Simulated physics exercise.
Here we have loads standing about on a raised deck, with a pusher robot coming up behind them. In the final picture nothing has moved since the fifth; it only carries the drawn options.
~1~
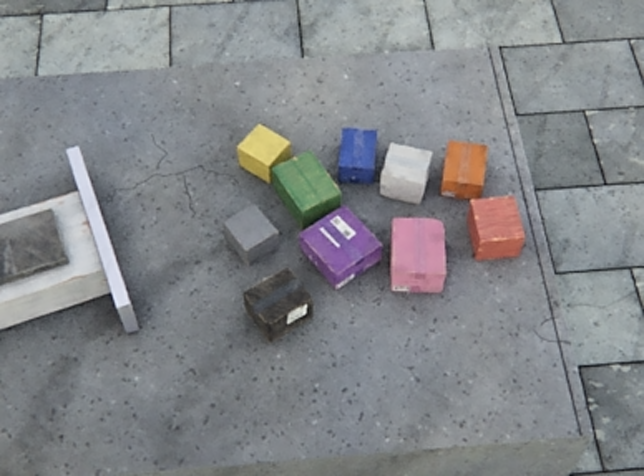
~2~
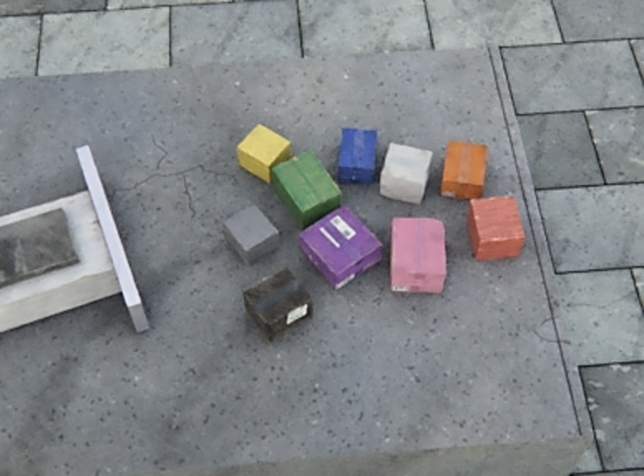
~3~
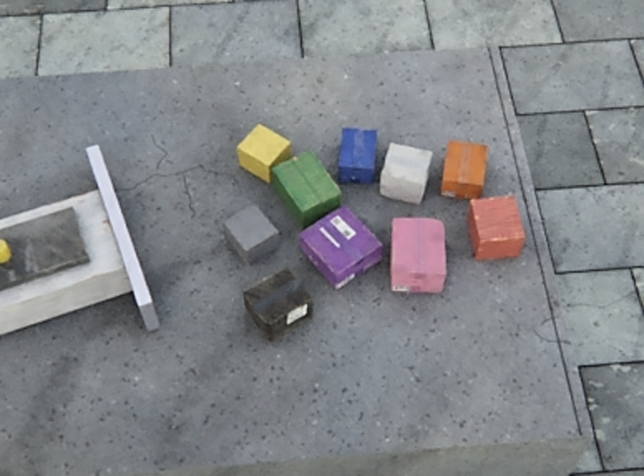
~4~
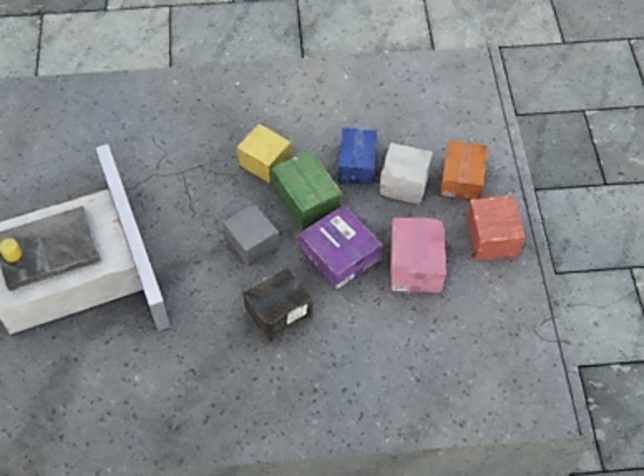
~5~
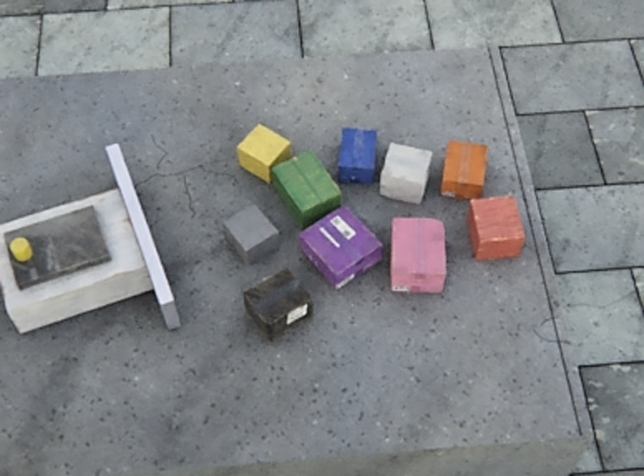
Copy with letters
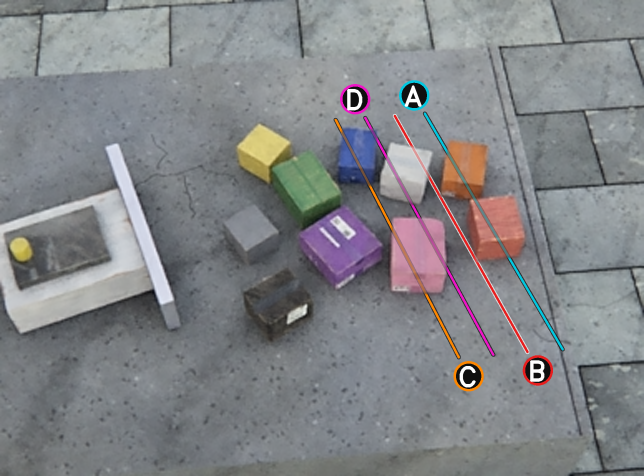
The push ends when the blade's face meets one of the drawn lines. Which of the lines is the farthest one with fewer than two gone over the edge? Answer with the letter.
No farther than D.
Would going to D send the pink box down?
By then, no.
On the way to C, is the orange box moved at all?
Yes.
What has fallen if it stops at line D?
It is the red crate.
On the copy, A at (489, 222); B at (456, 225); C at (393, 229); D at (425, 227).
On D. First, robot (170, 236); black parcel (310, 302); grey crate (271, 233).
Then, robot (276, 228); red crate (502, 229); pink box (459, 257).
Finally, robot (354, 222); red crate over the edge; orange box (522, 158); one fallen.
By contrast, A drops five; B drops three; C is within the limit but short.
